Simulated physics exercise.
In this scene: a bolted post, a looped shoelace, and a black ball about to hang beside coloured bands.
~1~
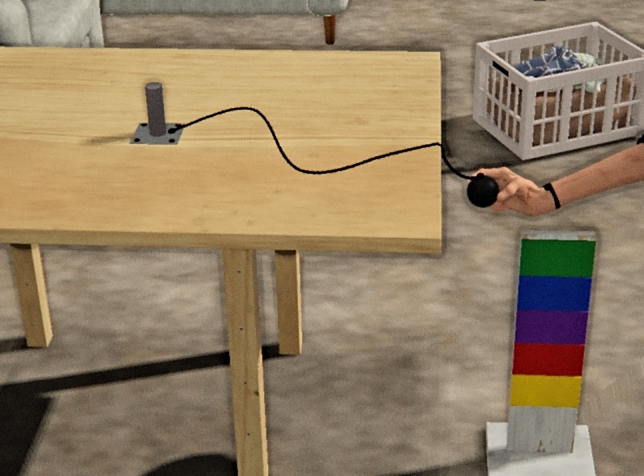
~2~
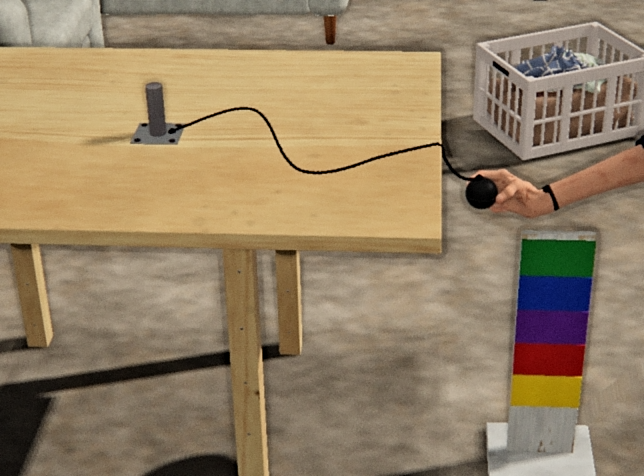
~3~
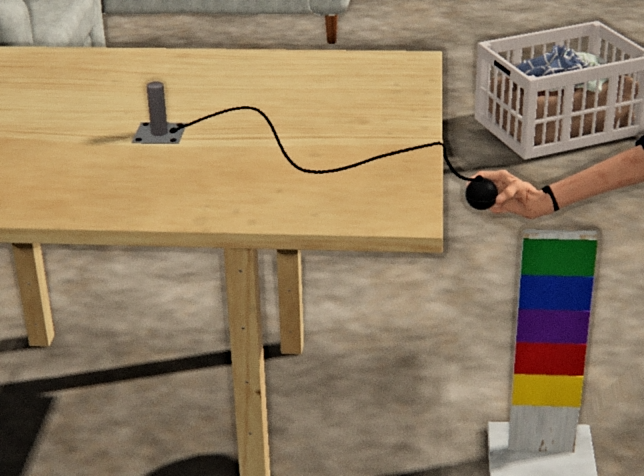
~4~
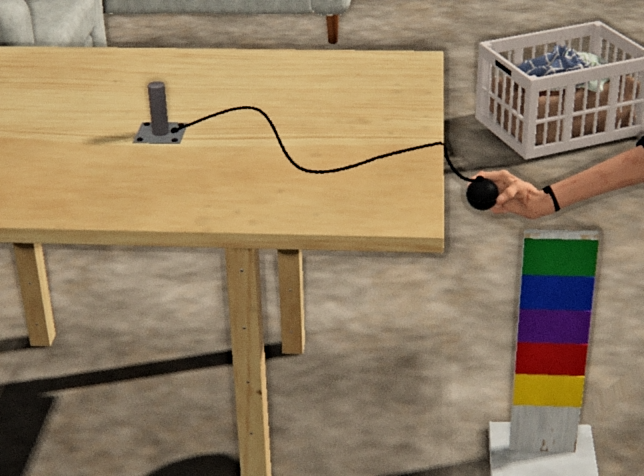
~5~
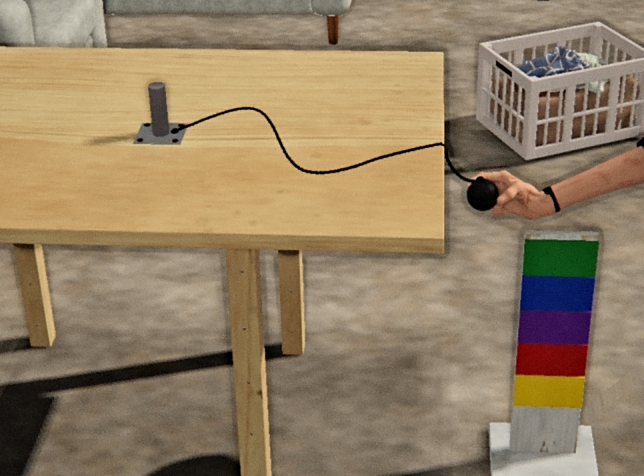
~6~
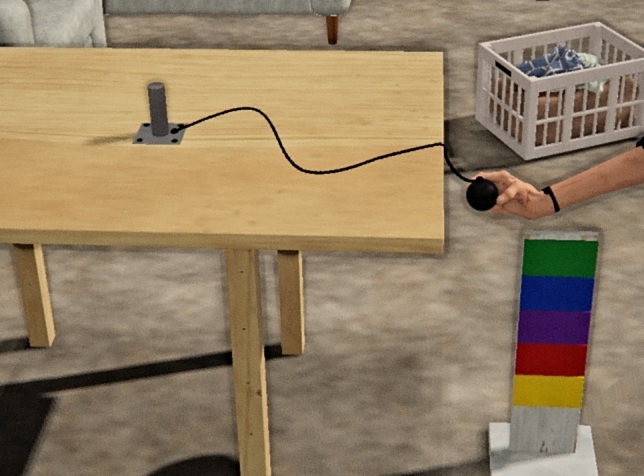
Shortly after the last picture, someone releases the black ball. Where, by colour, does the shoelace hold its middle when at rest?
By colour, at purple.
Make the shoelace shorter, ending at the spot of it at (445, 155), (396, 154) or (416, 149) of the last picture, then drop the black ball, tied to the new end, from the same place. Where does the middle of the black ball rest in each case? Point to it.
In turn, (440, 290) for the first, (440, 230) for the second and (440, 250) for the third.
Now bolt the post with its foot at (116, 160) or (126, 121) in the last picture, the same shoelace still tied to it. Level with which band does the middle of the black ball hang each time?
The first case gives blue, the second gives blue.
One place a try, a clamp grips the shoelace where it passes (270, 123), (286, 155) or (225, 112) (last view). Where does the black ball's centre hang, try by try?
They end up at (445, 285), (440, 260) and (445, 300).
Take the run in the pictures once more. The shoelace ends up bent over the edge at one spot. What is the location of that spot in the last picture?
The piece you want is at about (324, 173).
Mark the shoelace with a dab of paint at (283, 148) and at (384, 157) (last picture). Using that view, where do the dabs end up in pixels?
The first finishes about (370, 135) and the second about (444, 198).
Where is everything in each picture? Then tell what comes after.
In the first picture, black ball (483, 191); green (557, 260); blue (554, 295); purple (551, 328); red (548, 361); yellow (546, 392).
In the second picture, black ball (482, 193); shoelace through (205, 118) (264, 118) (282, 151) (342, 169) (412, 149).
In the third picture, black ball (482, 194).
In the fourth picture, black ball (483, 194); shoelace through (207, 118) (267, 117) (284, 151) (344, 169) (414, 149).
In the fifth picture, black ball (483, 195).
In the sixth picture, black ball (482, 195); shoelace through (207, 119) (267, 118) (284, 151) (344, 170) (414, 149).
A little later, ball near (408, 306); level with purple.
Next, ball near (455, 316); level with purple.
When it is over, ball near (442, 315); level with purple. Its middle rests at the purple band.
